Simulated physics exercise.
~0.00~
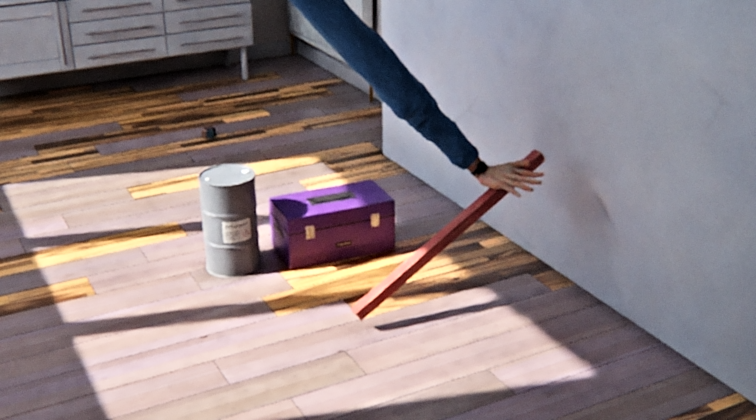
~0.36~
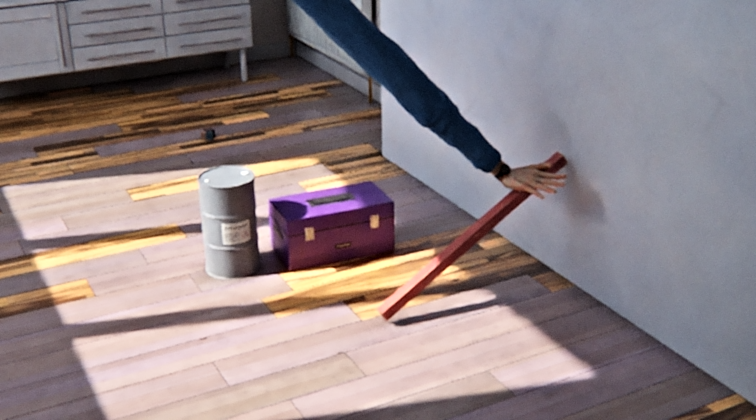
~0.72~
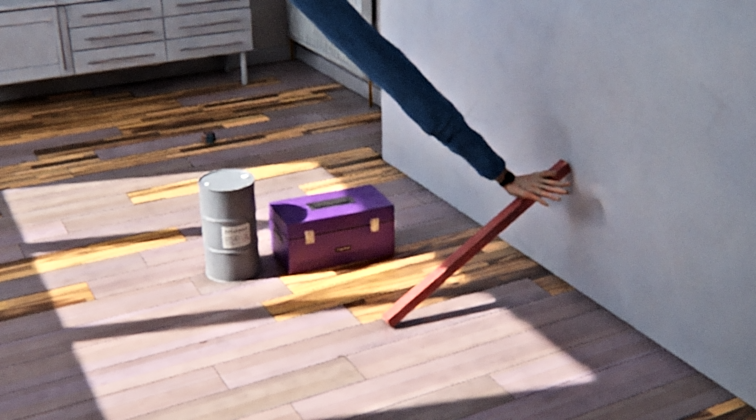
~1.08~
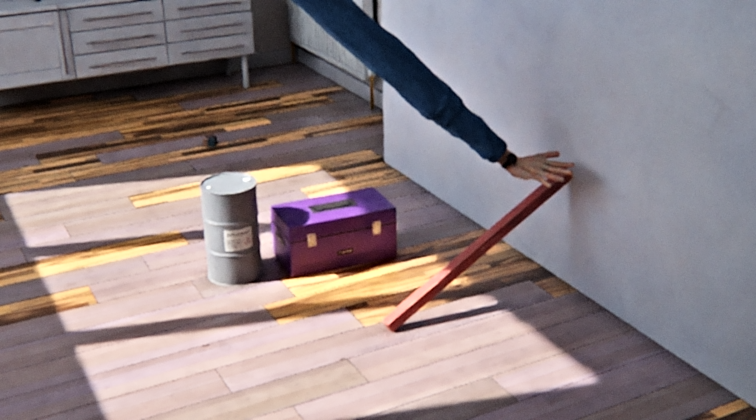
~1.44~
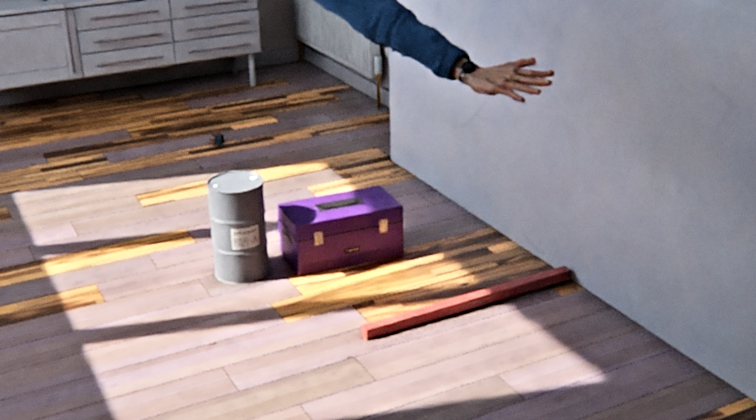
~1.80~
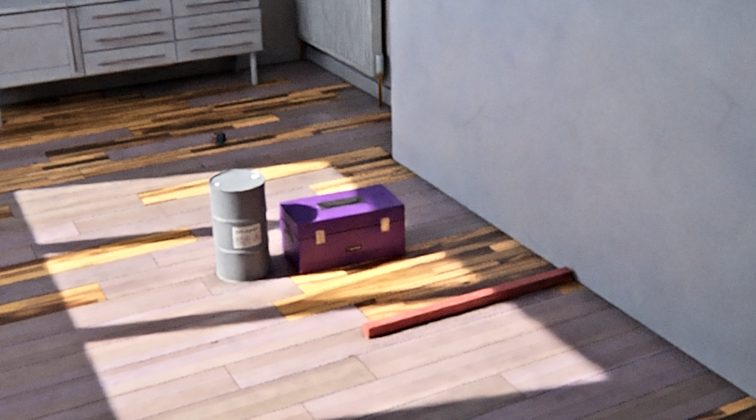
Red pole leaned against a wall by a hand, then released, sliding down to lie on the floor near a purple toolbox.
